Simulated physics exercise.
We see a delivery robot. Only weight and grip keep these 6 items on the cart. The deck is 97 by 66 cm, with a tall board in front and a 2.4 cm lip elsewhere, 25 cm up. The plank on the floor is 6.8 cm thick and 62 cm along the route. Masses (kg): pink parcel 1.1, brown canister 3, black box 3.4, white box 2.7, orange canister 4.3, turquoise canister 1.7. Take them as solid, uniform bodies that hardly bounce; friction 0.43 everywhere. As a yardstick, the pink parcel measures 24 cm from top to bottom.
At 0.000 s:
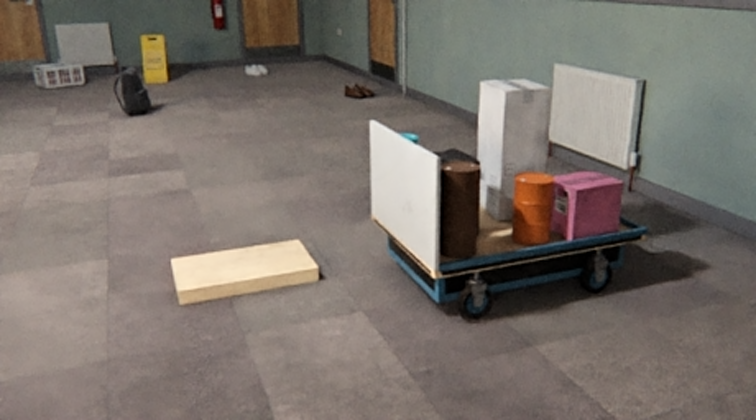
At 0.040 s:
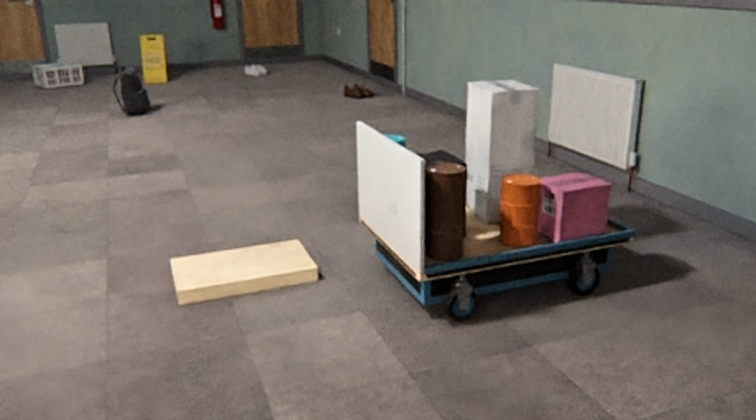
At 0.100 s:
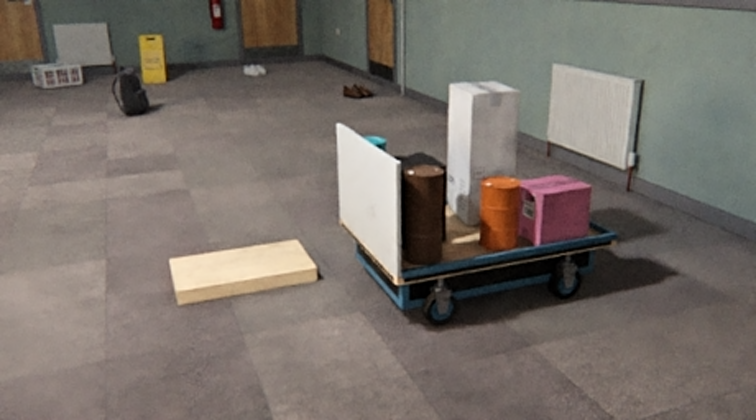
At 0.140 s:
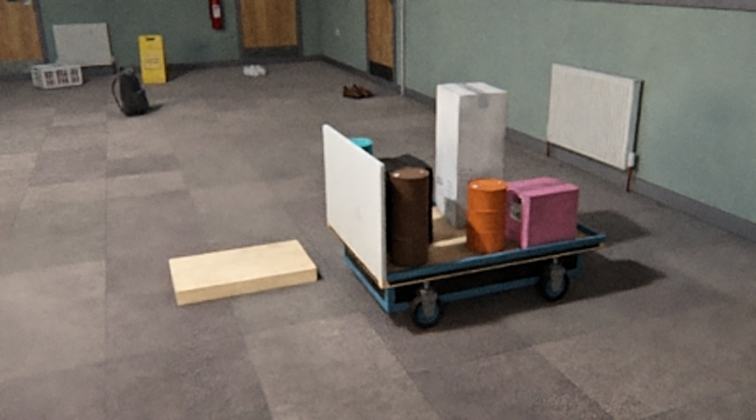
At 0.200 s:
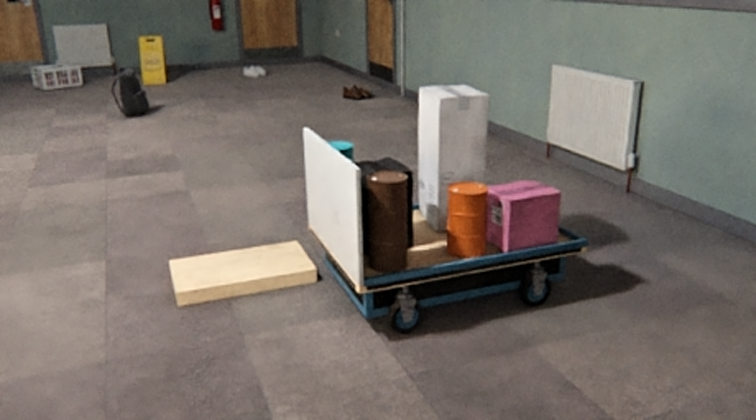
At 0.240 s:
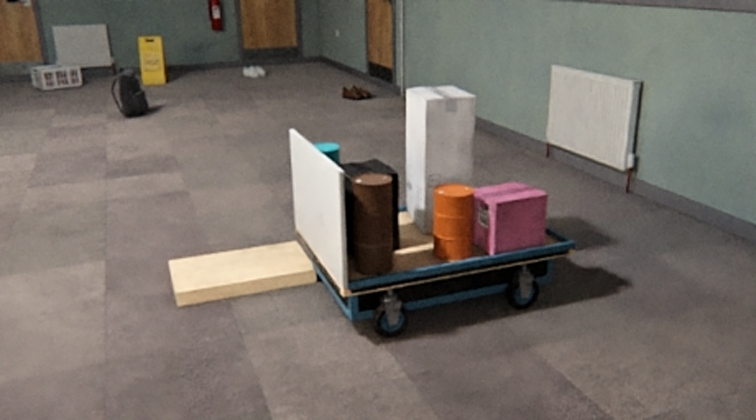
The footage shows a low blue cart with a white board at its front, carrying canisters, a pink parcel and boxes, rolling slowly leftward across a tiled floor, drawing up close to a pale plank lying there.
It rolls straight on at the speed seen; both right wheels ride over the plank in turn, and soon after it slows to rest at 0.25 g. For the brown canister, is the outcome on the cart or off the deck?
The brown canister comes off the cart.
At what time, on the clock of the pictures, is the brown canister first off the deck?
Near 0.8 s.
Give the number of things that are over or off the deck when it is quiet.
That comes to 4.
Around 0.64 s, cart 96 cm along; brown canister at 34° to upright near (246, 244); turquoise canister at 38° to upright; black box at 35° to upright.
Around 1.04 s, cart 156 cm along; brown canister now off the deck; turquoise canister on its side; black box at 46° to upright.
Around 1.44 s, cart 214 cm along; black box now off the deck; turquoise canister on its side; white box at 22° to upright.
Around 2.24 s, cart 242 cm along, stopped; turquoise canister on its side; white box at 52° to upright; orange canister shifted 2 cm.
Finally (3.9 s), off the deck, brown canister, black box and white box; on their side or leaning hard on the cart, turquoise canister; the other 2 still in place (within 10 cm).
